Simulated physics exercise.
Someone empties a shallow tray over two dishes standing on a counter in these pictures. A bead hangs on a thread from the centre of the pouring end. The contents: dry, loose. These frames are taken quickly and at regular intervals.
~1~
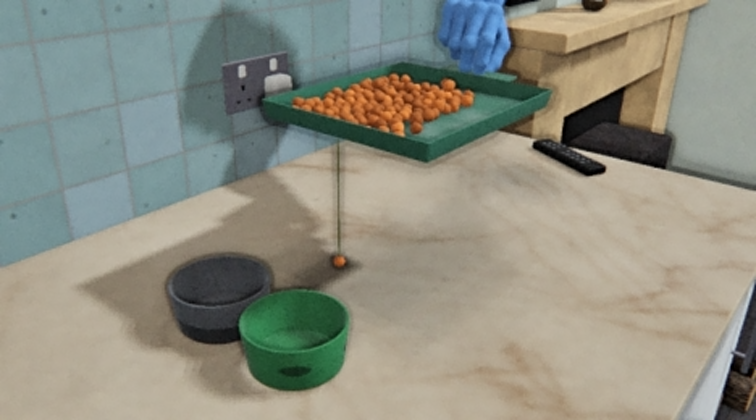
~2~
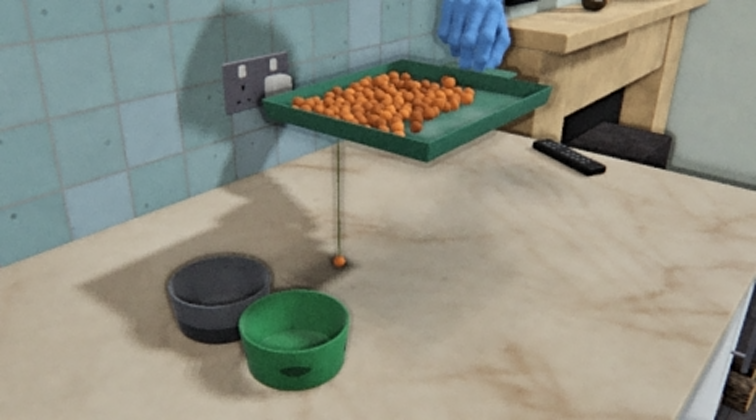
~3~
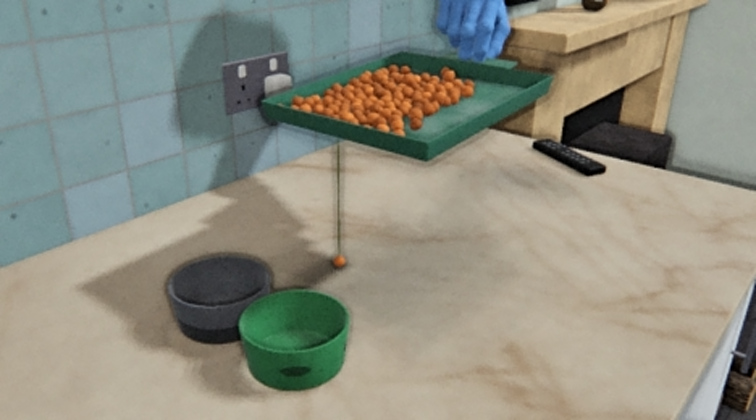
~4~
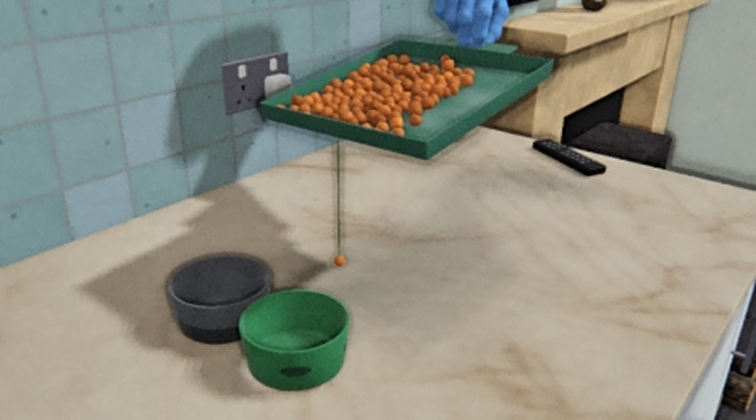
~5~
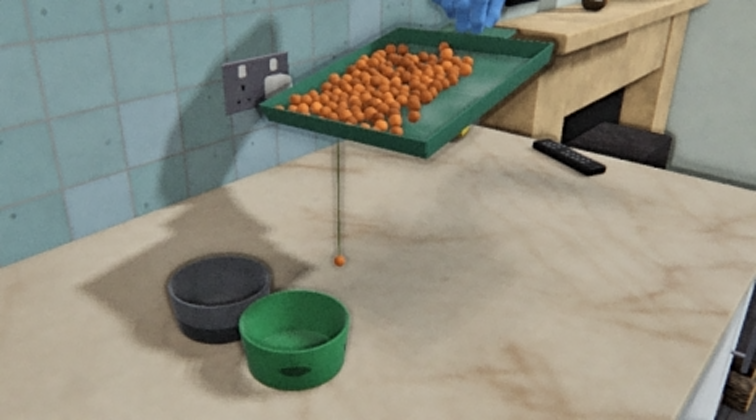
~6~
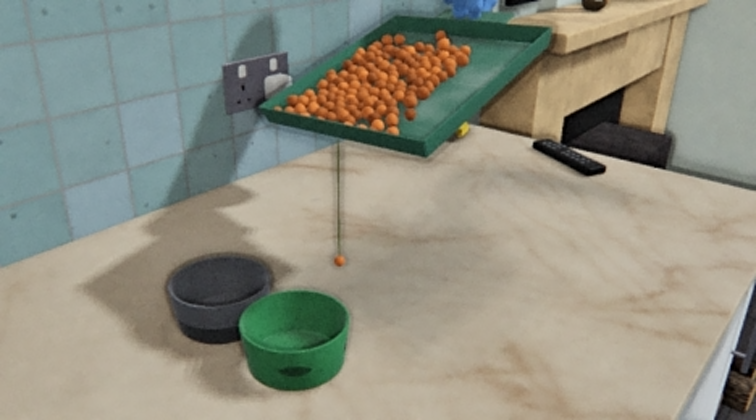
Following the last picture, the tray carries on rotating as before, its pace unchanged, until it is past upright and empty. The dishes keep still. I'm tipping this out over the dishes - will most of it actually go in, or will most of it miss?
Most of it will go in.
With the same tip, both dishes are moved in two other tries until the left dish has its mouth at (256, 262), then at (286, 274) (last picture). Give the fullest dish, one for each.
It comes out as the dish further left in the first try and the dish further left in the second.
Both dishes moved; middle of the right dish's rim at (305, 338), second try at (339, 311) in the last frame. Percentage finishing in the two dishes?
Roughly 40 per cent, and 80 per cent.
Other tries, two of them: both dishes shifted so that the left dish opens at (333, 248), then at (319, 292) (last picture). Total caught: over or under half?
First place: Short of half; second place: Short of half.
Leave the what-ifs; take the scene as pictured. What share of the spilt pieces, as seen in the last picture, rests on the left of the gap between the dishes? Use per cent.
It works out to some 30 per cent.
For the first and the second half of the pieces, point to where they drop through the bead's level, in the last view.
First half (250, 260); second half (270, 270).
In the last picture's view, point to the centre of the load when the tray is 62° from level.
I'd put the middle of the pieces at roughly (331, 77).
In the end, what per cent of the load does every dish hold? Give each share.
So the left dish gets 40 % of the load, while the right one gets 30 %.
Shortly afterwards, tray tipped steeply; all but a few on the tray; only a few in the air.
Next, tray tipped past a quarter turn; near a quarter on the tray; near a quarter in the right dish; near a third in the left dish; a little outside both; near a quarter in the air.
Some moments later, tray tipped past a quarter turn; near a third in the right dish; near a third in the left dish; near a quarter outside both.
In the end, tray tipped past a quarter turn; near a third in the right dish; near a third in the left dish; near a quarter outside both.
